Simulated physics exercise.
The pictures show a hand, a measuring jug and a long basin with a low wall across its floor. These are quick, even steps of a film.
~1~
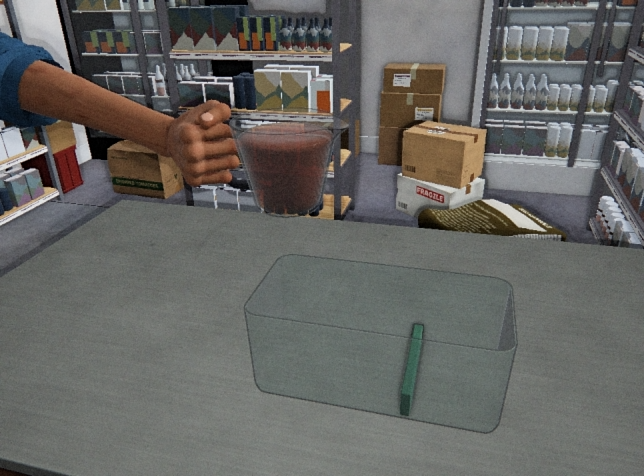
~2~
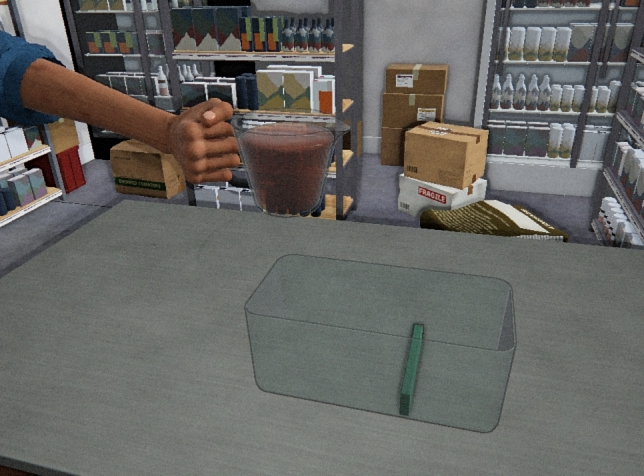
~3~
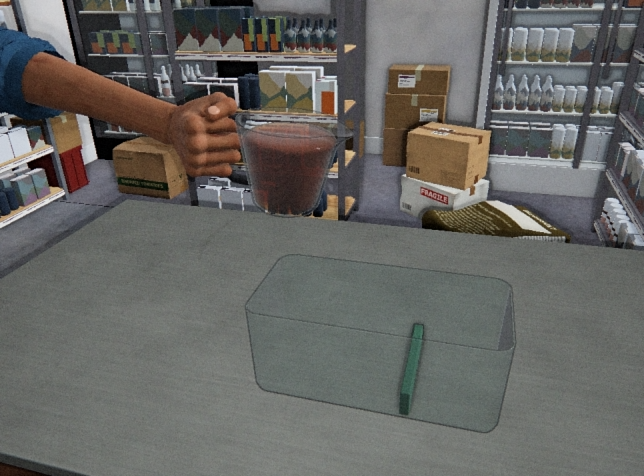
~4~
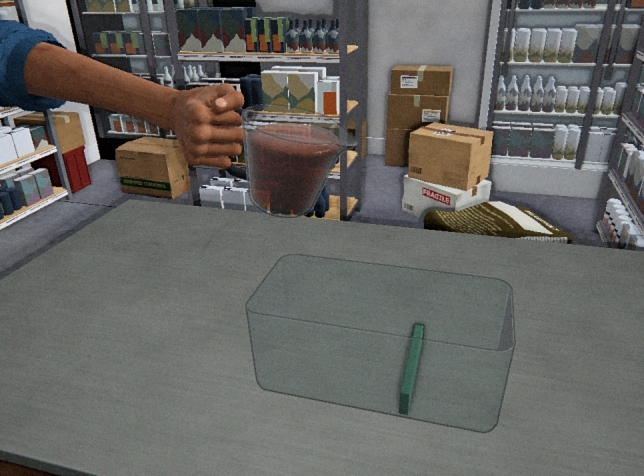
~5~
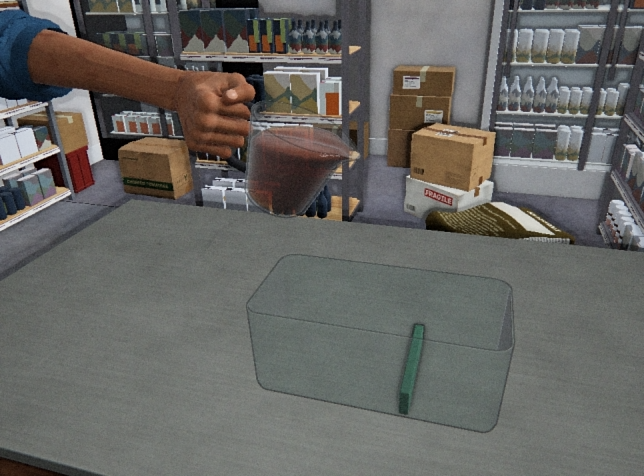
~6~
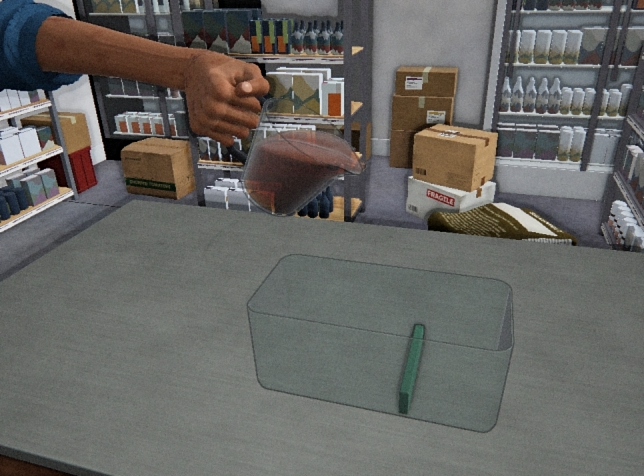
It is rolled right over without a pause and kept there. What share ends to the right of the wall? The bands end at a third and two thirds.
It comes to not even a third.
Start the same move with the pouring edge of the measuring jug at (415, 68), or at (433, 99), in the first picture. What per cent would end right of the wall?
About 65 and 65 per cent.
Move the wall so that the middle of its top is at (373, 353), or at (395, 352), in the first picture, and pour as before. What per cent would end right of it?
Roughly 70 per cent, and 35 per cent.
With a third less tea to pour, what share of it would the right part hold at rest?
Some 10 per cent.
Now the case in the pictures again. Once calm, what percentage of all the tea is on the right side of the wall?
Near 20 %.
A moment on, the measuring jug is tipped right over and 34 per cent is still to pour, 23 is left of the wall and 8 right of it.
Next, the measuring jug is tipped right over and 2 per cent is still to pour, 76 is left of the wall and 13 right of it.
Then the measuring jug is tipped right over and 0 per cent is still to pour, 78 is left of the wall and 18 right of it.
Later the measuring jug is tipped right over and 0 per cent is still to pour, 78 is left of the wall and 18 right of it.
At rest 78 per cent lies left of the wall, 18 right of it and 3 outside.
